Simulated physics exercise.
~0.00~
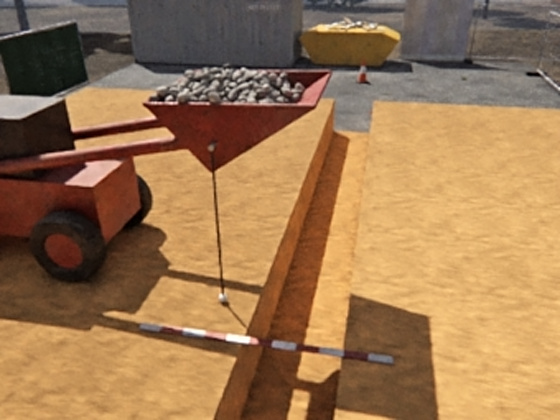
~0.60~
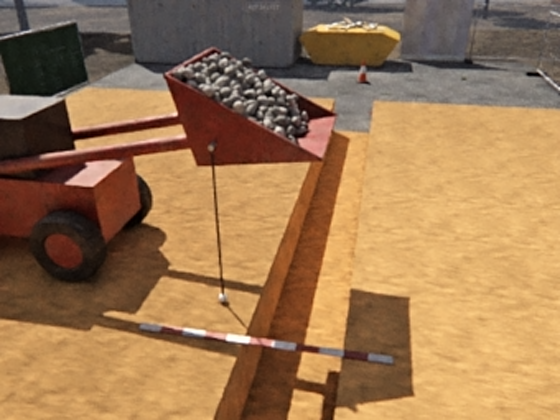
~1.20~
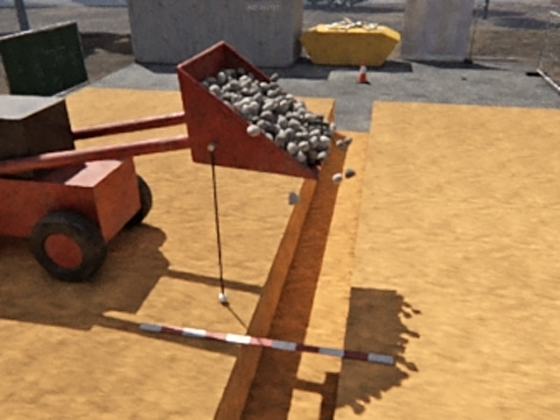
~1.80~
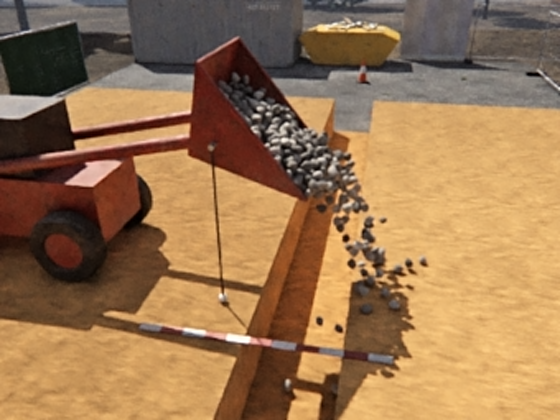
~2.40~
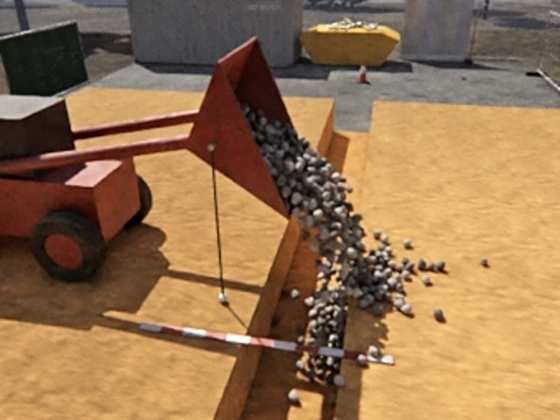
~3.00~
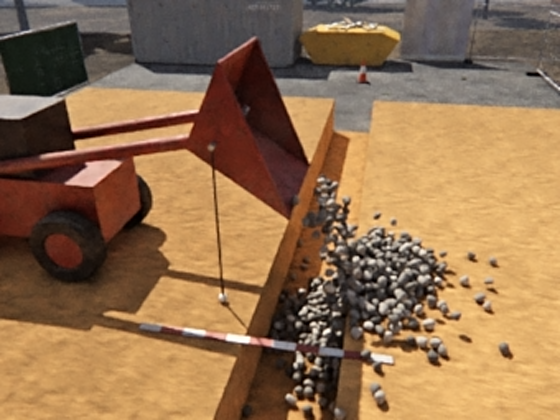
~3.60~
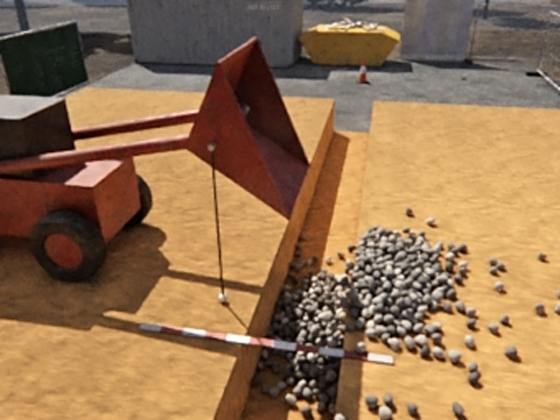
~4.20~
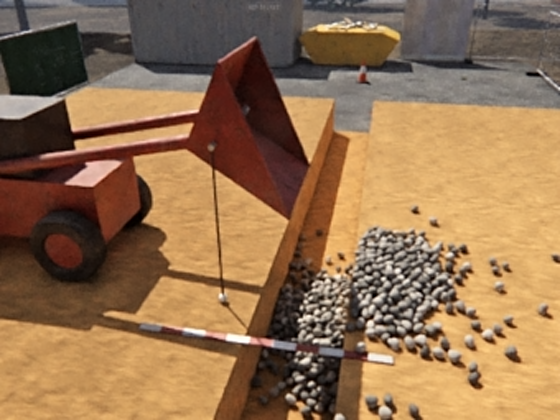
On a sandy yard cut by a straight trench, a red loader tips its raised bucket forward, and grey stones slide out over the lip. They pour down across a striped staff and settle partly in the trench and partly on the ground to its right, leaving the bucket empty.
